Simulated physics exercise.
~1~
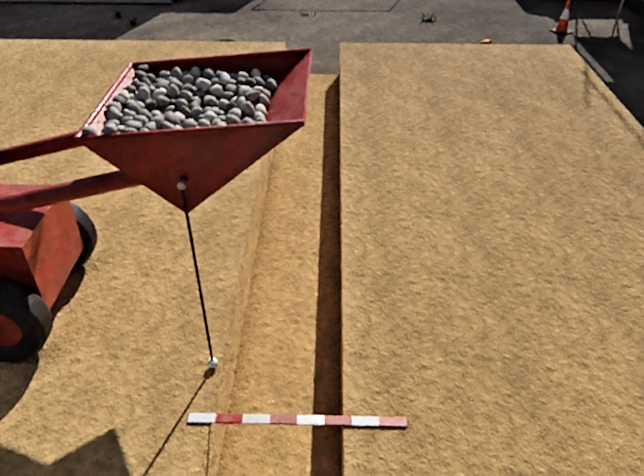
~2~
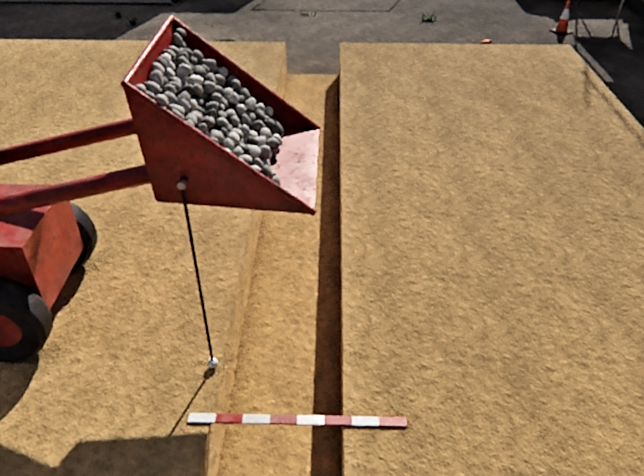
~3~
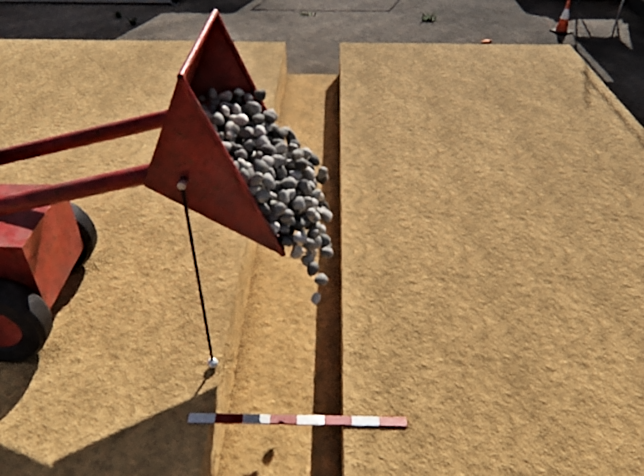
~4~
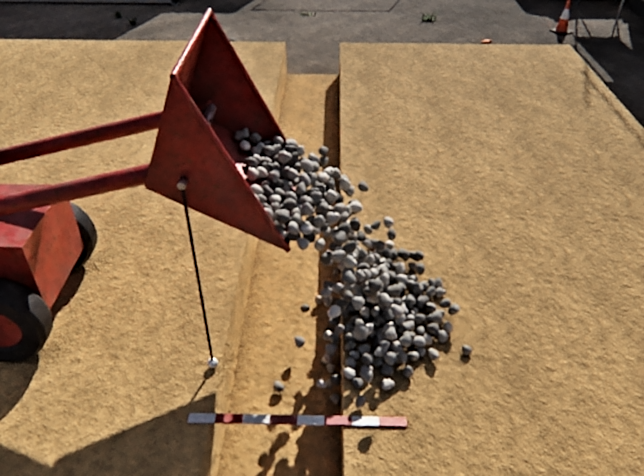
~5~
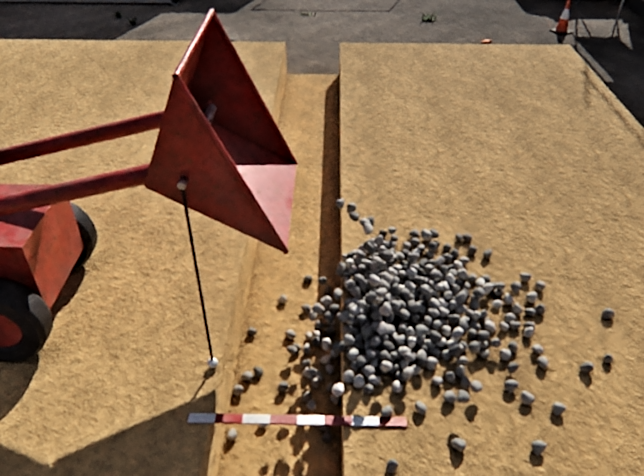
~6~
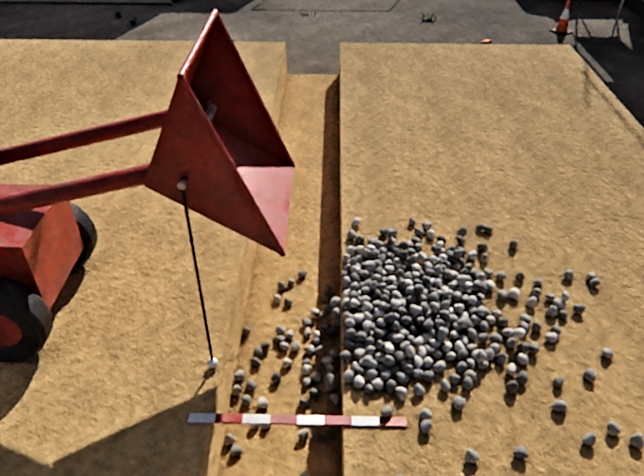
Red loader bucket tipping grey stones over a narrow trench, most landing heaped and scattered beyond it, some in the trench.
